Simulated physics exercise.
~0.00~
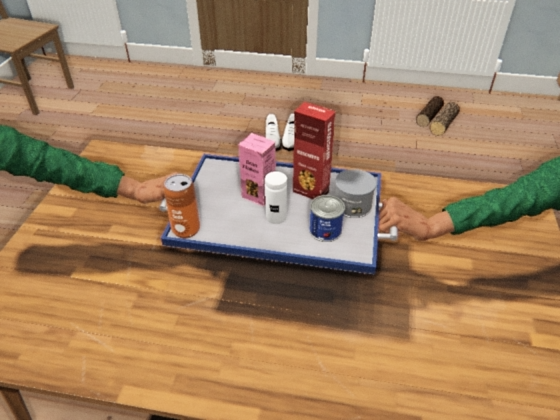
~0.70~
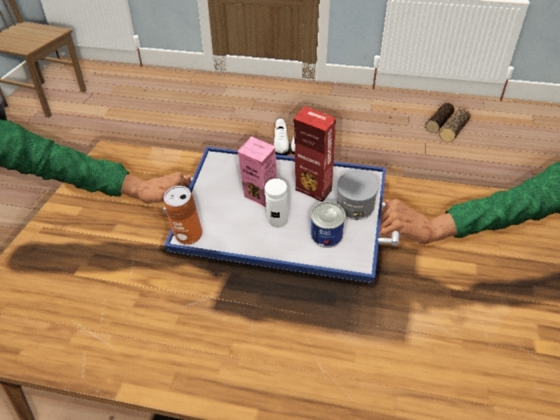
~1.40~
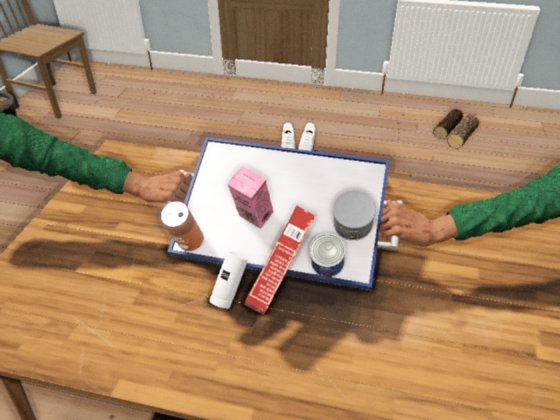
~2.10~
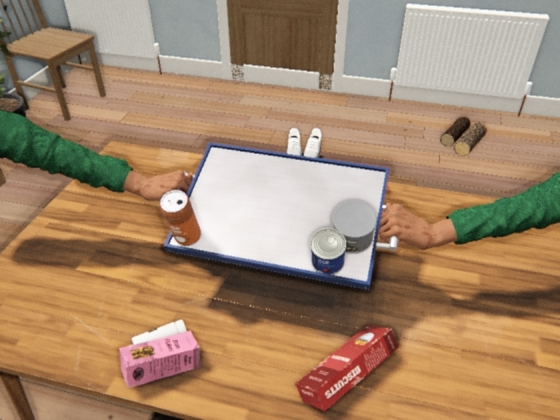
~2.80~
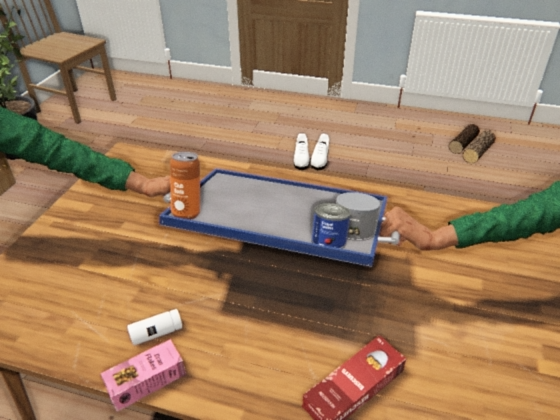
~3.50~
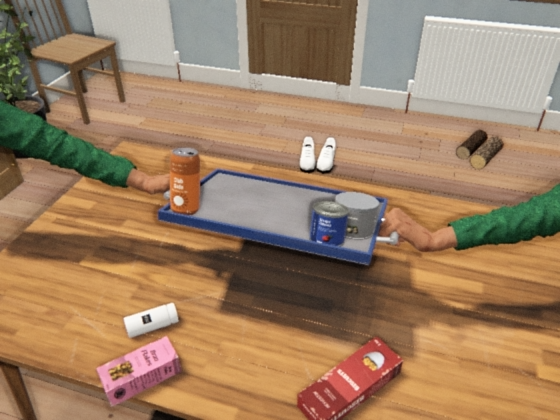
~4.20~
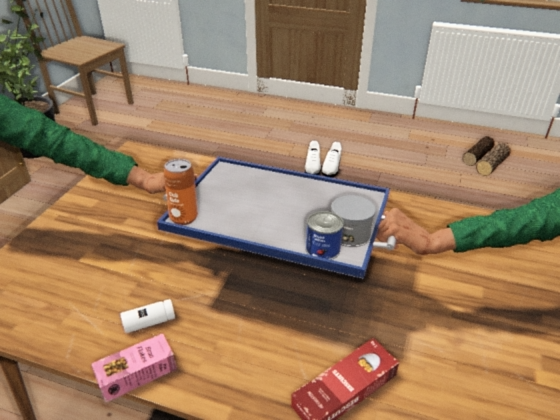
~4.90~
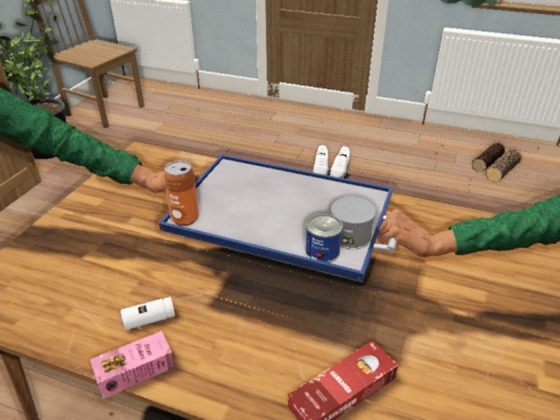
The clip opens with two green-sleeved hands holding a blue-rimmed tray above a wooden table, carrying an orange can, a pink carton, a white shaker, a tall red carton, a blue tin and a grey tub. The hands tip the tray steeply towards the viewer, and the cartons and shaker lean, then topple. The red carton and shaker go over the near edge, followed by the pink carton, and all three land on the table. The tray then tilts the other way before returning towards level. At the end, the can, tin and tub still stand on it.
